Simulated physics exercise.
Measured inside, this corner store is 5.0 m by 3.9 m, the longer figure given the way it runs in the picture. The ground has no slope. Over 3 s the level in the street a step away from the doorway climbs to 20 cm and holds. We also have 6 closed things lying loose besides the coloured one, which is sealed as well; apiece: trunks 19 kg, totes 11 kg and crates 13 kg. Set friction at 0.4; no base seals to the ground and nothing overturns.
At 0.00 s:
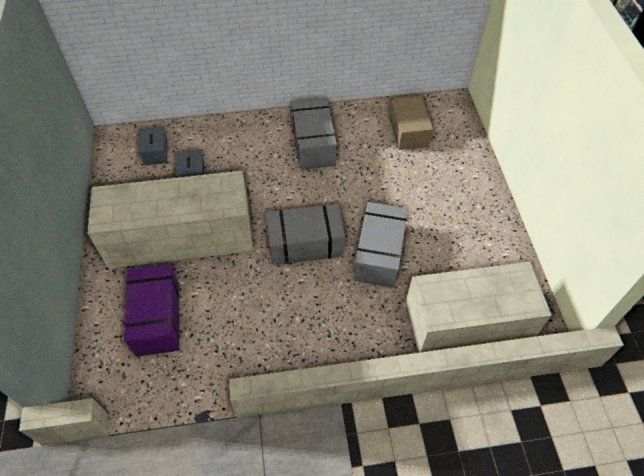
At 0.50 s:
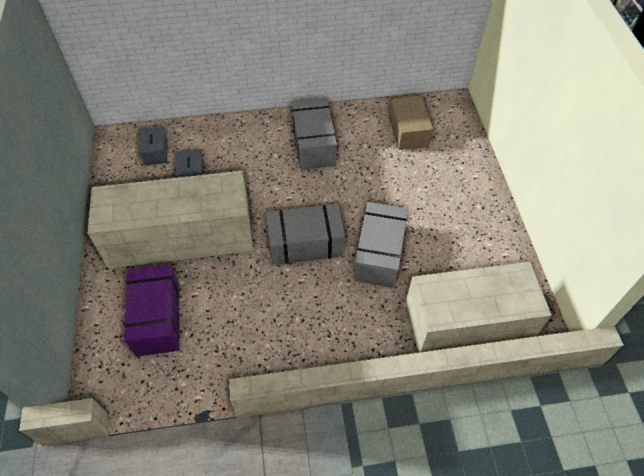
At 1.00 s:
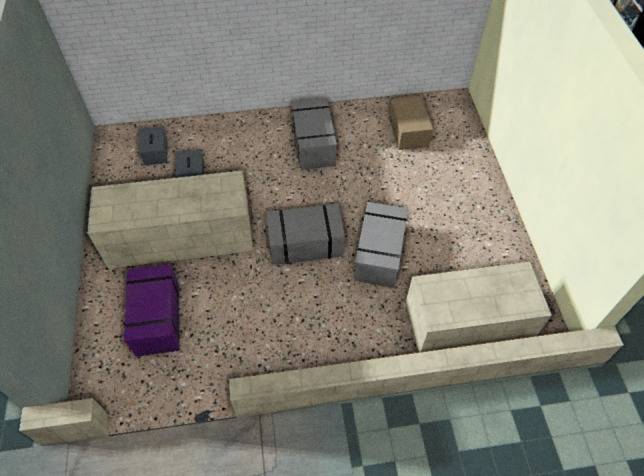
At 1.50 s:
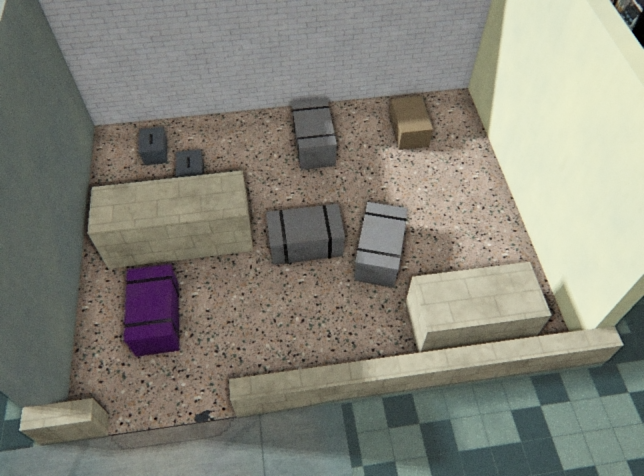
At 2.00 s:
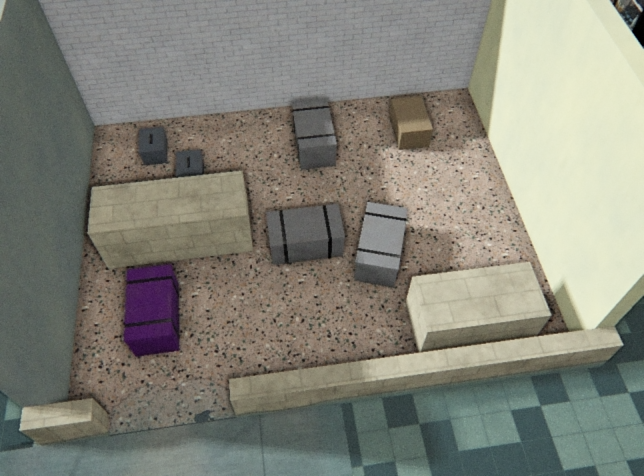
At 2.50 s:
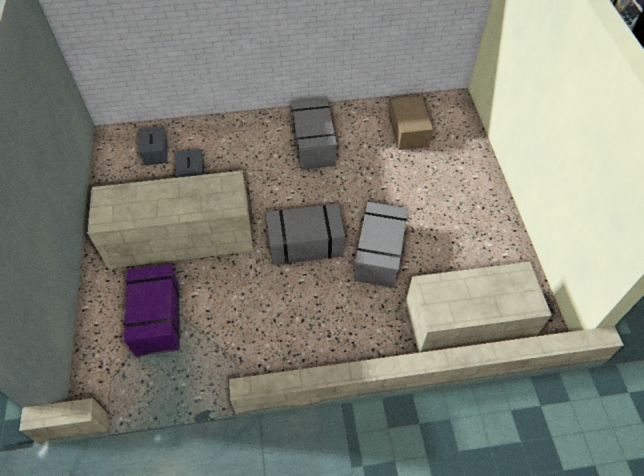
To begin with, a purple trunk and several grey and brown containers sit on the dry speckled floor of a walled corner store. Water spreads over the checkered tiles outside, tinting them blue-green, then enters through the gap at the lower left and creeps toward the trunk, while every container stays still.
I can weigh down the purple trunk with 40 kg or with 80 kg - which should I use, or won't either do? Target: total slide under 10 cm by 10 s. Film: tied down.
Go with the heavier one.
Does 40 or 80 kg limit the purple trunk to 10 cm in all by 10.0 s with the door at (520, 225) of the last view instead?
Under that change the small mass suffices.
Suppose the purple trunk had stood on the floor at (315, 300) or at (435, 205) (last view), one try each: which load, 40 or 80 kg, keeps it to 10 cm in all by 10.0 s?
For the first spot only the heavier suffices, for the second the lighter suffices.
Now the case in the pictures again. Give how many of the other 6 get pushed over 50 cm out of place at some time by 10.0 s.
The number is 2.
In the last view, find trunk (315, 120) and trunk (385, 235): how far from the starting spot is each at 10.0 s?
In that order: 30 cm, 150 cm.
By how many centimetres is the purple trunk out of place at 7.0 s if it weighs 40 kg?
Close to 30 centimetres.
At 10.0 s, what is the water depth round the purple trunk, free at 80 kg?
About 11 cm.
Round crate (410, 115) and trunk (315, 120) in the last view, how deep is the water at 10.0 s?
Some 5 cm at the first, some 6 cm at the second.
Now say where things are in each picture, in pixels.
The first frame shows the purple trunk at (149, 301), on the bottom; 0.0 m2 under water; 0 of 7 have shifted.
The second frame shows the purple trunk at (149, 301), on the bottom; water covers 0.0 m2; 0 of 7 have shifted.
The third frame shows the purple trunk at (149, 301), on the bottom; 0.0 m2 under water; 0 of 7 have shifted.
The fourth frame shows the purple trunk at (149, 301) rests on the ground; water covers 0.0 m2; 0 of 7 have shifted.
The fifth frame shows the purple trunk at (149, 301), on the bottom; 0.2 m2 under water; 0 of 7 have shifted.
The sixth frame shows the purple trunk at (149, 301) rests on the ground; 0.7 m2 under water; 0 of 7 have shifted.
After 3.5 s the purple trunk would be 2 cm from its start with 40 kg and 0 cm from its start with 80 kg; 5 cm of water round it then.
After 4.5 s the purple trunk would be 21 cm from its start with 40 kg and 0 cm from its start with 80 kg; 6 cm of water round it then.
After 7.0 s the purple trunk would be 28 cm from its start with 40 kg and 0 cm from its start with 80 kg; 10 cm of water round it then.
After 10.0 s the purple trunk would be 40 cm from its start with 40 kg and 0 cm from its start with 80 kg; 11 cm of water round it then.
